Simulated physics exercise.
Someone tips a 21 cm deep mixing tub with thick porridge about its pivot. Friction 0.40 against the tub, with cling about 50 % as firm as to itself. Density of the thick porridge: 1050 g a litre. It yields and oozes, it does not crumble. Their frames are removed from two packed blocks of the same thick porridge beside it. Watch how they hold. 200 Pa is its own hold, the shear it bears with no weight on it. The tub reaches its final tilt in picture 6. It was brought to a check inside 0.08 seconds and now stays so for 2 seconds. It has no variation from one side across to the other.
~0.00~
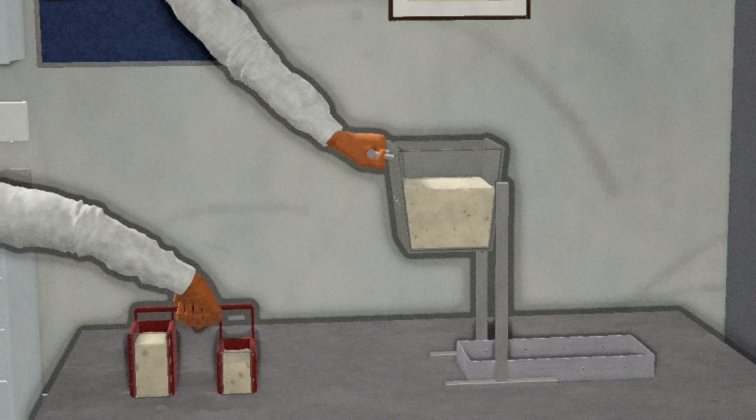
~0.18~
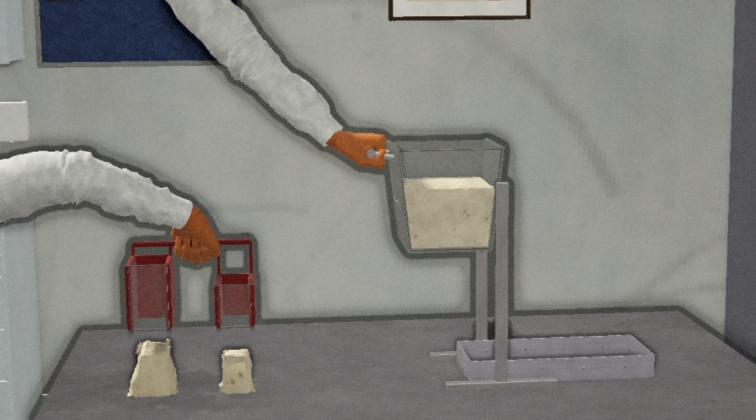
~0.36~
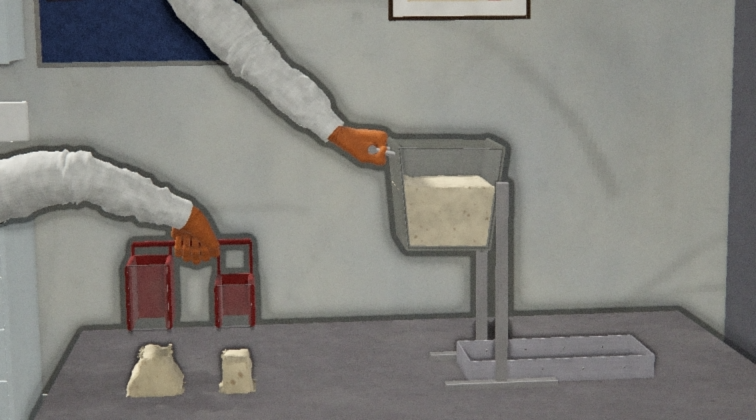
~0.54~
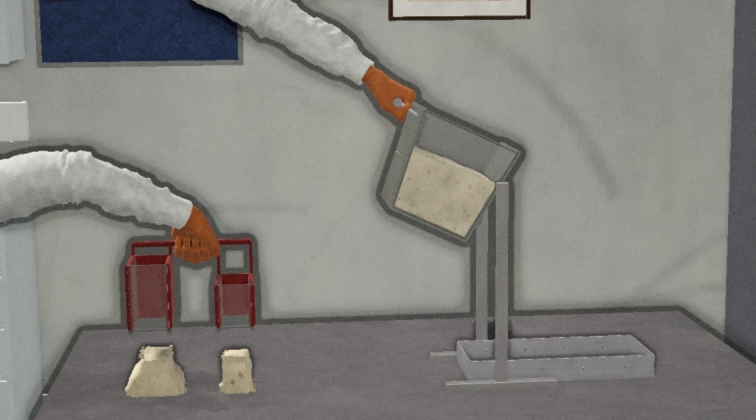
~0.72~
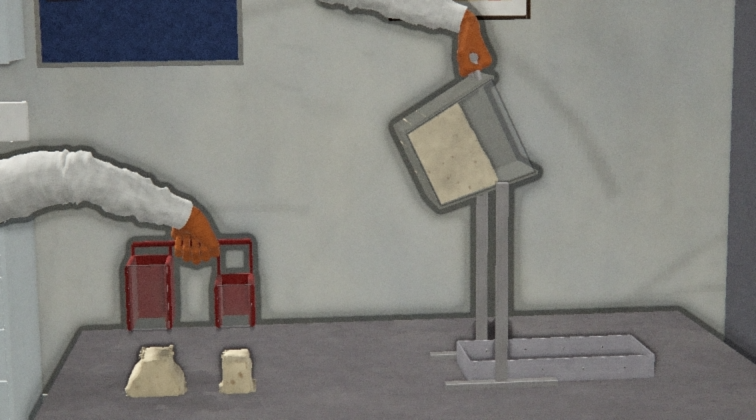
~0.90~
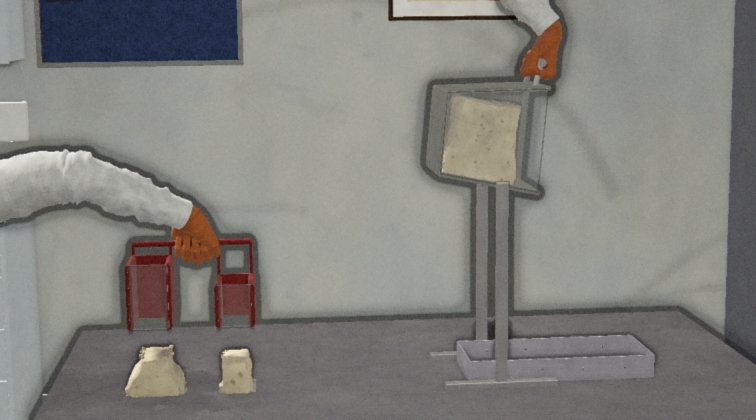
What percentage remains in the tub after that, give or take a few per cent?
37 %.
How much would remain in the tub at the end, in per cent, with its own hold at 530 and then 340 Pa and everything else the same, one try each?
In order: Around 0 % and around 35 %.
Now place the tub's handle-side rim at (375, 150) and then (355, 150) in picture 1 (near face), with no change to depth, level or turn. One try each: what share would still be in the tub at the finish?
Some 25 % and some 18 %, in that order.
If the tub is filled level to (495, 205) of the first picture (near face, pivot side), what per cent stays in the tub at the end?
Then about 50 %.
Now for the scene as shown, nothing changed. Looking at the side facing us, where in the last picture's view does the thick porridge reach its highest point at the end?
Highest point: Approx. (491, 157).
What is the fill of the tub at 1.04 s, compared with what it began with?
Some 85 per cent.
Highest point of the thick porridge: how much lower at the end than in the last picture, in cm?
12 cm or so.
By 1.04 s, the tub is at 95 degrees and holds 85 %.
By 1.21 s, the tub is at 95 degrees and holds 46 %.
By 1.38 s, the tub is at 95 degrees and holds 40 %.
By 1.55 s, the tub is at 95 degrees and holds 39 %.
By 2.90 s, at the end, the tub is at 95 degrees and holds 37 %.
